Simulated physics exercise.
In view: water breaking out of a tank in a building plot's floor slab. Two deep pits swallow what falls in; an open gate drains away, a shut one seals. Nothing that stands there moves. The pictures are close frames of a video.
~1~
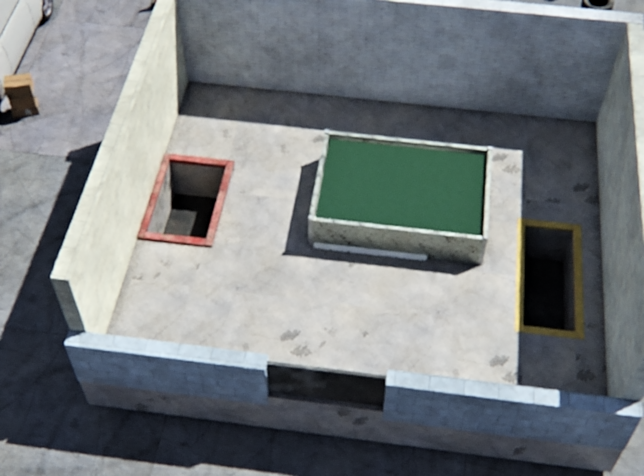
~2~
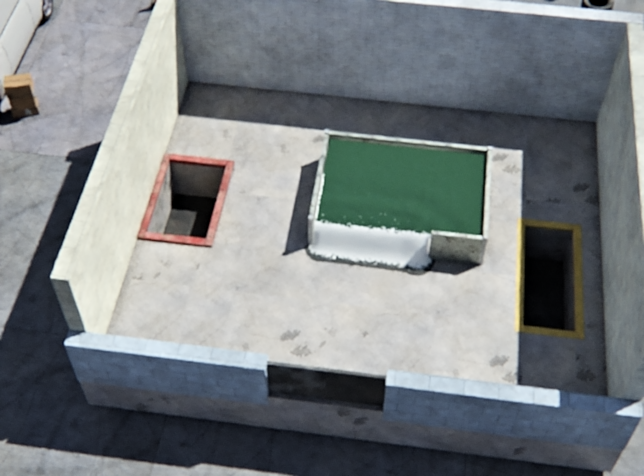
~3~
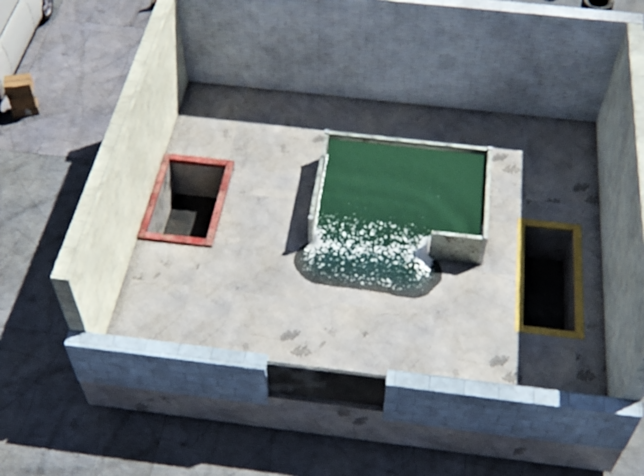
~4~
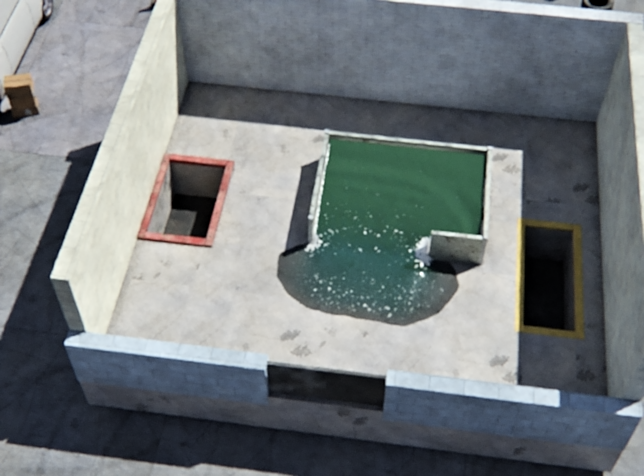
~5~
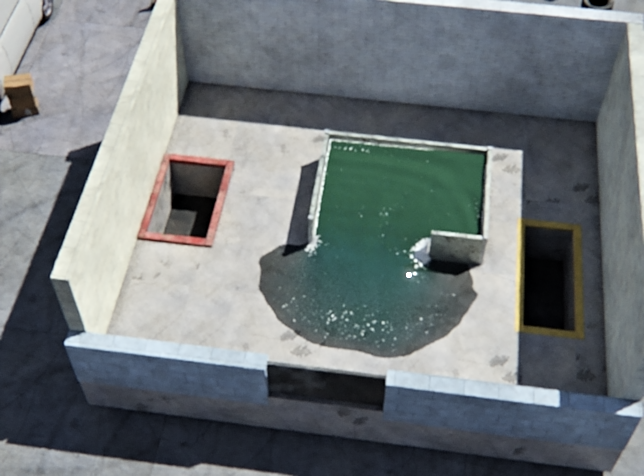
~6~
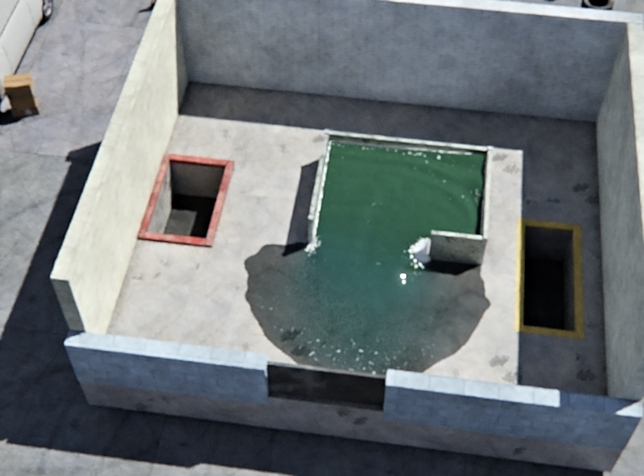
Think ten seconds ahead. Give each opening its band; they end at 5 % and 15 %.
In the end: The gate takes under 5 %; the yellow pit takes over 15 %; the red pit takes over 15 %.
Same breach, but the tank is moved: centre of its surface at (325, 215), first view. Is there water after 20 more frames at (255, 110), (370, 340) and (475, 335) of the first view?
In turn: Not flooded, wet, wet.
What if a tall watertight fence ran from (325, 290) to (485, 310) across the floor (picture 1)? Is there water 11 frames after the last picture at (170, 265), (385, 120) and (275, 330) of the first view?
In that order: Under water, not flooded, under water.
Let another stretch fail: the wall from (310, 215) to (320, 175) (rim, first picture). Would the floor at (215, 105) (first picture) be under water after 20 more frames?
At that place: Flooded.
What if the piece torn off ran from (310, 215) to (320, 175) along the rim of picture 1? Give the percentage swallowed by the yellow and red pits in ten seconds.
Roughly, in per cent: Yellow 2, red 40.
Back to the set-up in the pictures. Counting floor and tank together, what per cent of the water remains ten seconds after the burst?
About 60 per cent.
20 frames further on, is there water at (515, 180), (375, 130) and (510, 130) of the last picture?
One after the other: Free of water, not flooded, dry.
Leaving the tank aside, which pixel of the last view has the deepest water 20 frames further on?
Near (98, 360).
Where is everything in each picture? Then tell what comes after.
Still water in the tank at (403, 186), in the first frame.
The front is at (311, 251), out from the gap at (371, 241), in the second frame.
Water pours out at (371, 243) and has run to (301, 263), in the third frame.
Water pours out at (371, 243) and has run to (292, 288), in the fourth frame.
Water pours out at (371, 243) and has run to (394, 352), in the fifth frame.
Water pours out at (371, 244) and has run to a hidden place, in the sixth frame.
A moment on, water covers 25 % of the floor; the gate 0 %, the yellow pit 0 %, the red pit 0 %.
Next, water covers 30 % of the floor; the gate 0 %, the yellow pit 0 %, the red pit 0 %.
Then, water covers 45 % of the floor; the gate 0 %, the yellow pit 1 %, the red pit 1 %.
Later, water covers 55 % of the floor; the gate 0 %, the yellow pit 11 %, the red pit 12 %.
In the end, water covers 75 % of the floor; the gate 0 %, the yellow pit 22 %, the red pit 17 %.
